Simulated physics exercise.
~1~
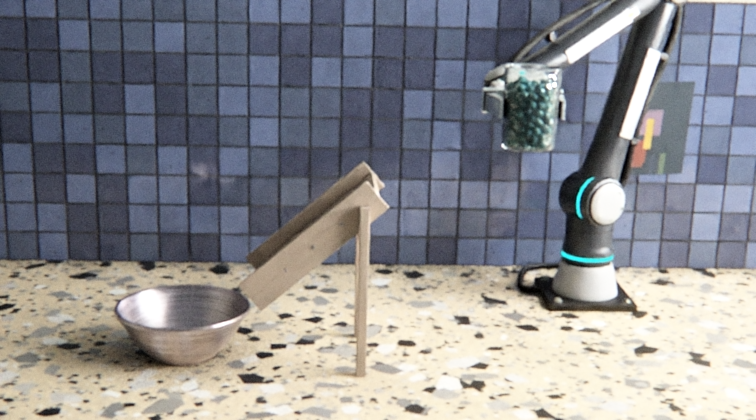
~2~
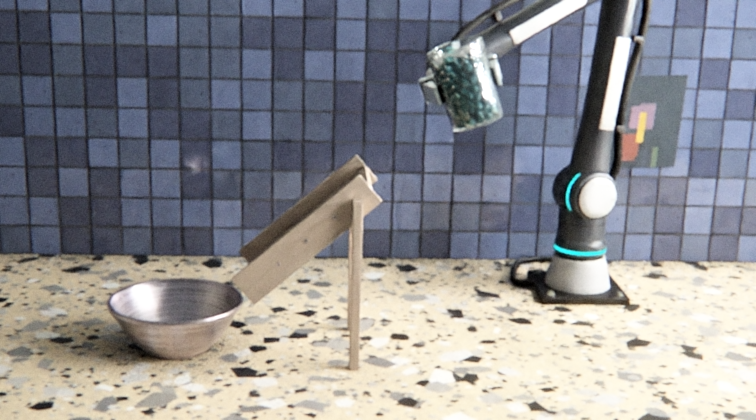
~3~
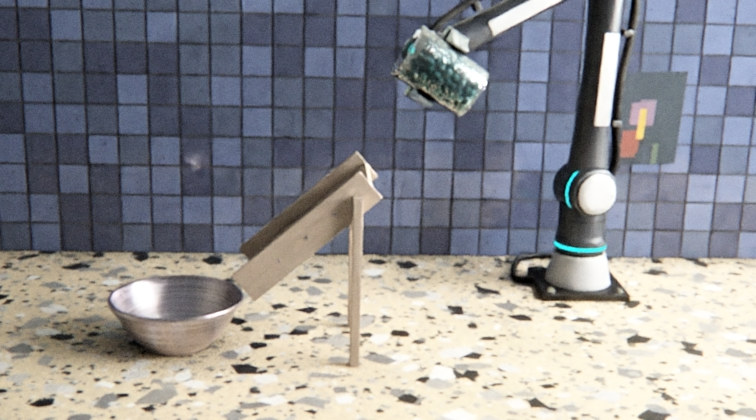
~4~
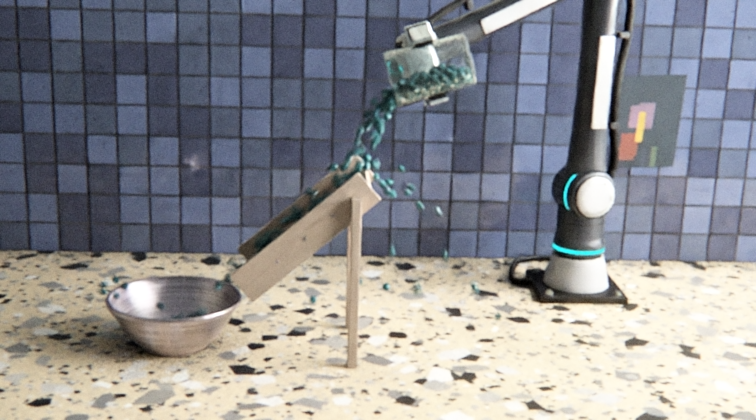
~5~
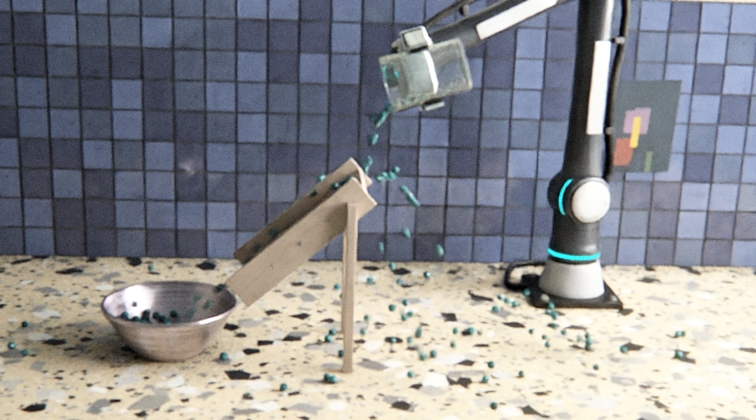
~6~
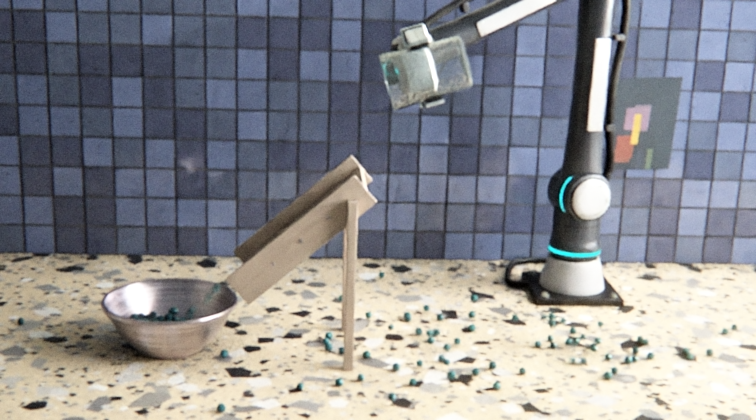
A robot arm moved a clear beaker of dark green beads left and tipped it over a sloping chute, sending many sliding into the metal bowl below while others spilled past and scattered across the speckled table, leaving the beaker tilted and nearly empty.
